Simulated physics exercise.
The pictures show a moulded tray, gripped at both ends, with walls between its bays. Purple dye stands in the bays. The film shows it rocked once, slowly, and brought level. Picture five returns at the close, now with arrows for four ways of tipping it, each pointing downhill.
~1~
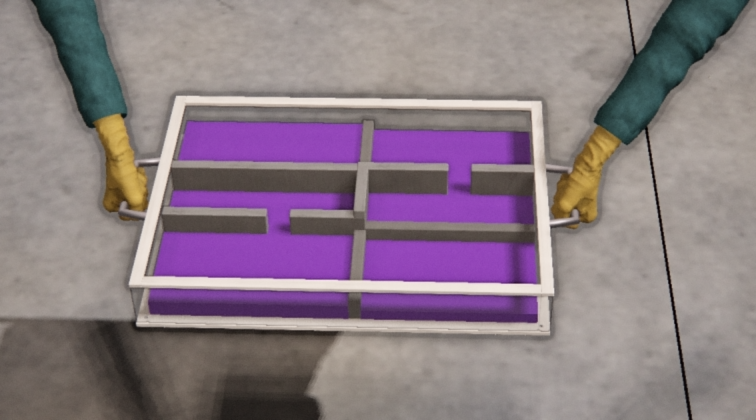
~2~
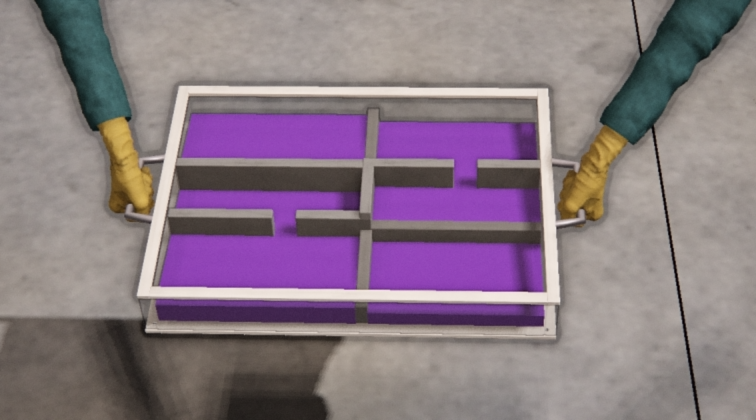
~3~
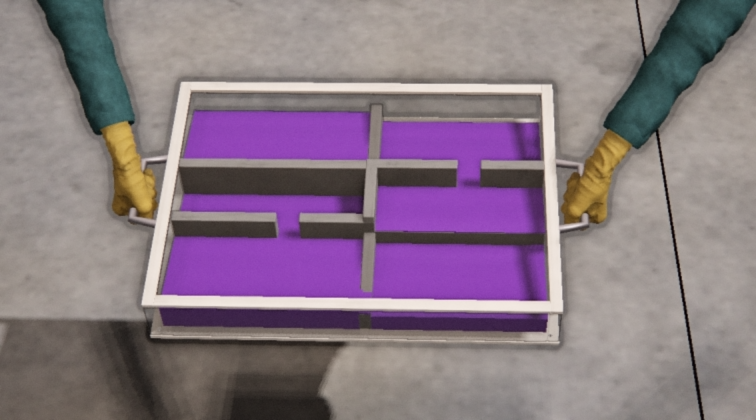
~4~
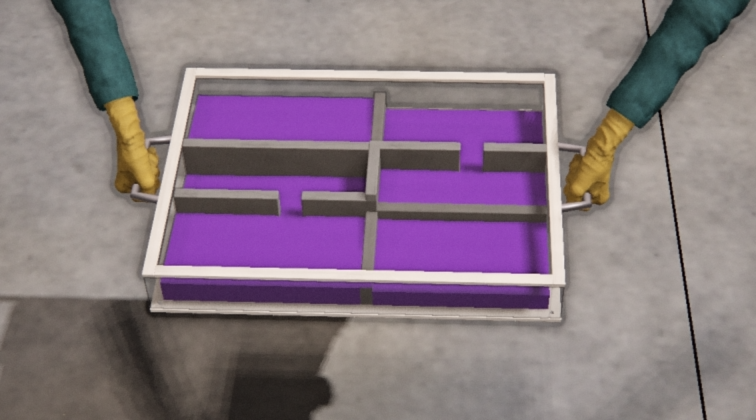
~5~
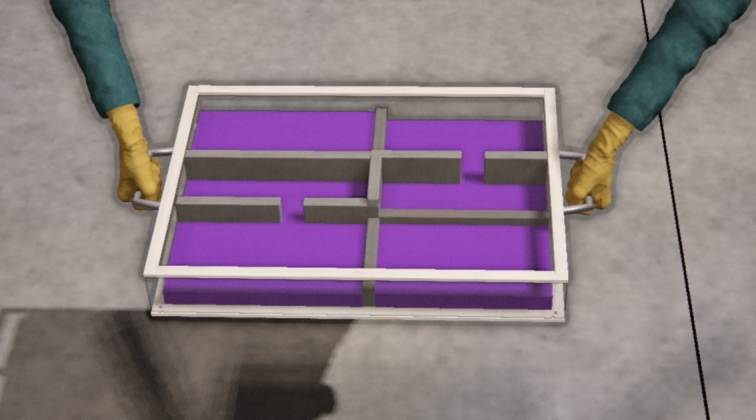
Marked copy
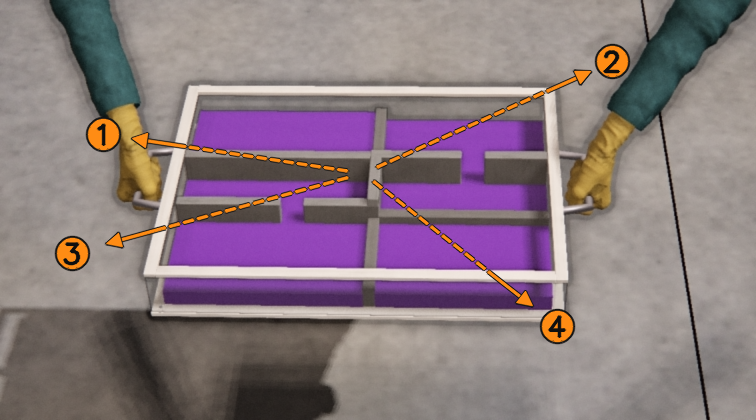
The clip shows two gloved hands gripping a white-framed tray of purple liquid divided by grey walls, tilting it slightly down toward the front and then bringing it back level, with only small shifts in its position.
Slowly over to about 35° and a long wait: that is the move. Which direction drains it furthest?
Direction 4.
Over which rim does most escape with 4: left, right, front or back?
Over the front one.
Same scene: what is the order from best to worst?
Best to worst: 4, 2, 3, 1.
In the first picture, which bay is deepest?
It is the back left one.
In orange, 1 ends at (137, 139); 2 ends at (585, 73); 3 ends at (111, 242); 4 ends at (528, 302).
With 1, about 30 % stays in the tray, the largest part in the back left bay.
With 2, about 19 % stays in the tray, the largest part in the back right bay.
With 3, about 24 % stays in the tray, the largest part in the front left bay.
With 4, about 15 % stays in the tray, the largest part in the front right bay.
